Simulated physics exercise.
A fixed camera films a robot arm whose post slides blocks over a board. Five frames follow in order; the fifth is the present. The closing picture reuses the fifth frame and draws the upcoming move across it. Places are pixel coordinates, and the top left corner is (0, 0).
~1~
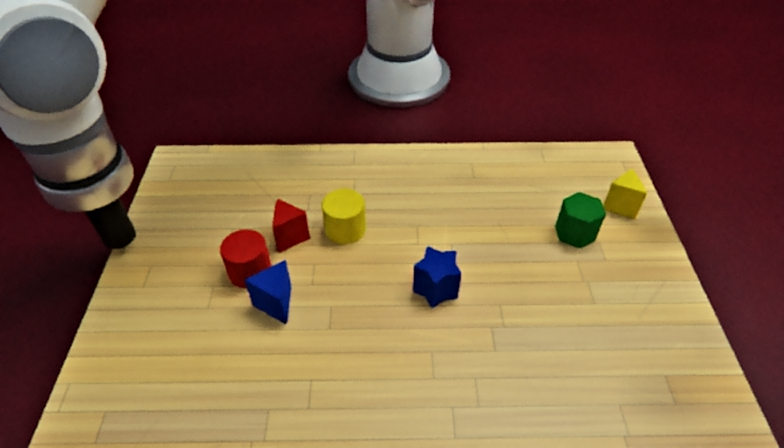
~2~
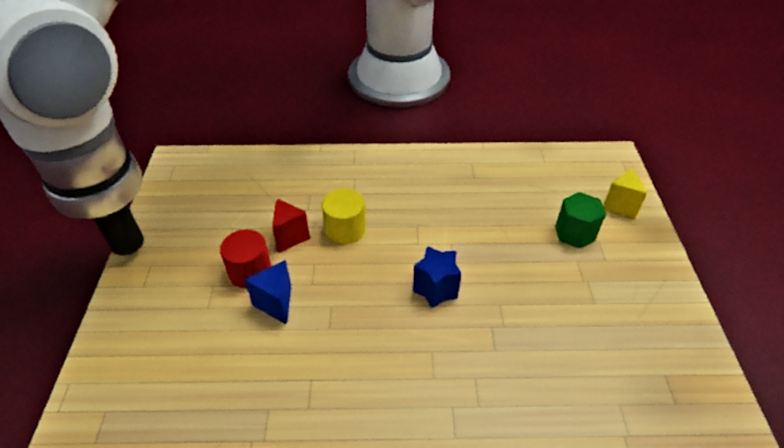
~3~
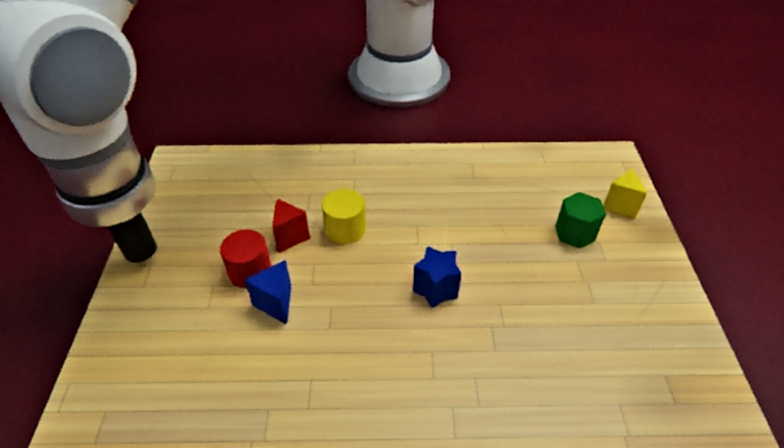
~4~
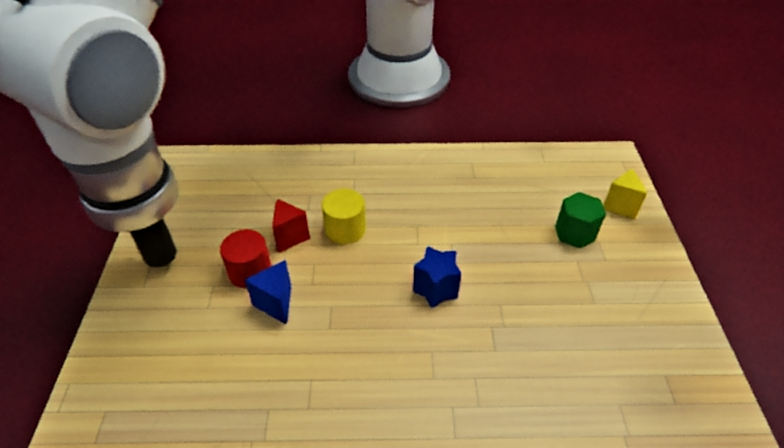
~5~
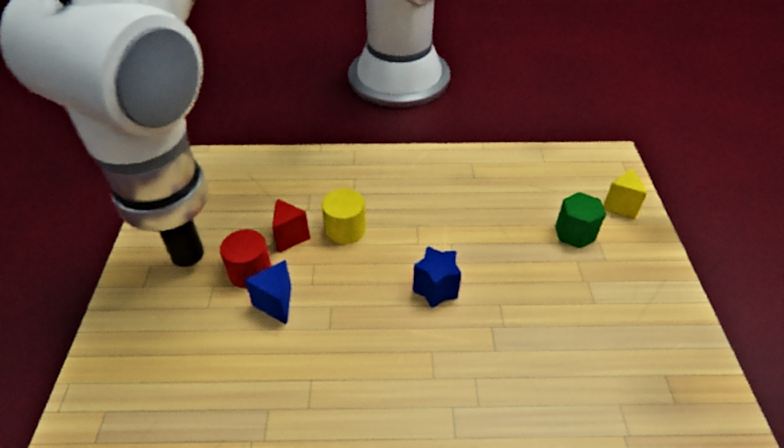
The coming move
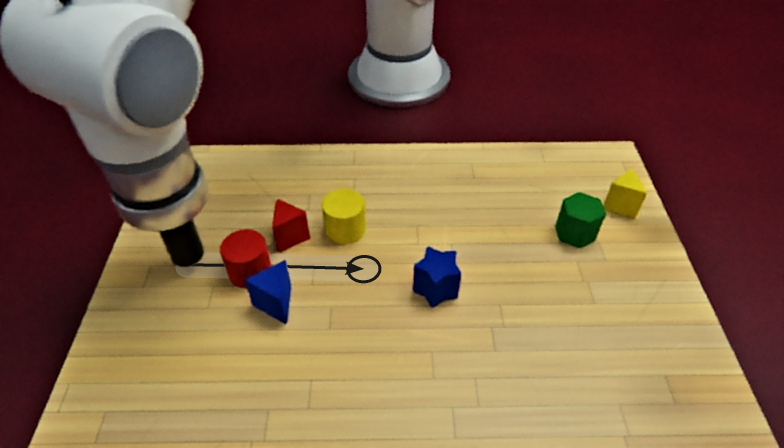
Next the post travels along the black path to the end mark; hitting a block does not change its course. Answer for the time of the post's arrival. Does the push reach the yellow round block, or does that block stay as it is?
It is still where it was.
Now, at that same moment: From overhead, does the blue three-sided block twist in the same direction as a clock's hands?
Yes.
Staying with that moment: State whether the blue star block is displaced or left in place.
By the end it is where it was.
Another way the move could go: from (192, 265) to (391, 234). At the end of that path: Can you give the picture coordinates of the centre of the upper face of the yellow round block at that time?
Roughly at (377, 183).
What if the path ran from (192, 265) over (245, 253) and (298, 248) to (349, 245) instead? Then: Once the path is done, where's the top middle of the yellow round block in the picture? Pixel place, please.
The top centre is at (361, 193).
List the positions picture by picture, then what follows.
Tip of the post at (120, 238), middles of tops, red round block at (242, 245), blue three-sided block at (270, 279), yellow round block at (343, 202), blue star block at (439, 263), in the first frame.
Post at (128, 244), nothing pushed, in the second frame.
Post at (141, 251), nothing pushed, in the third frame.
Post at (161, 255), nothing pushed, in the fourth frame.
Post at (188, 255), red round block at (242, 245), blue three-sided block at (270, 279), yellow round block at (343, 202), blue star block at (439, 263), in the fifth frame.
The line goes from (192, 265) to (364, 269).
What follows on the original path. One third of the way, post at (247, 256); red round block at (278, 249); blue three-sided block at (274, 280), turned 20° clockwise.
Two thirds of the way, post at (306, 257); red round block at (332, 260); blue three-sided block at (279, 282), turned 40° clockwise.
At the end, post at (363, 259); red round block at (368, 274); blue three-sided block at (279, 282), turned 40° clockwise; yellow round block unmoved; blue star block unmoved.
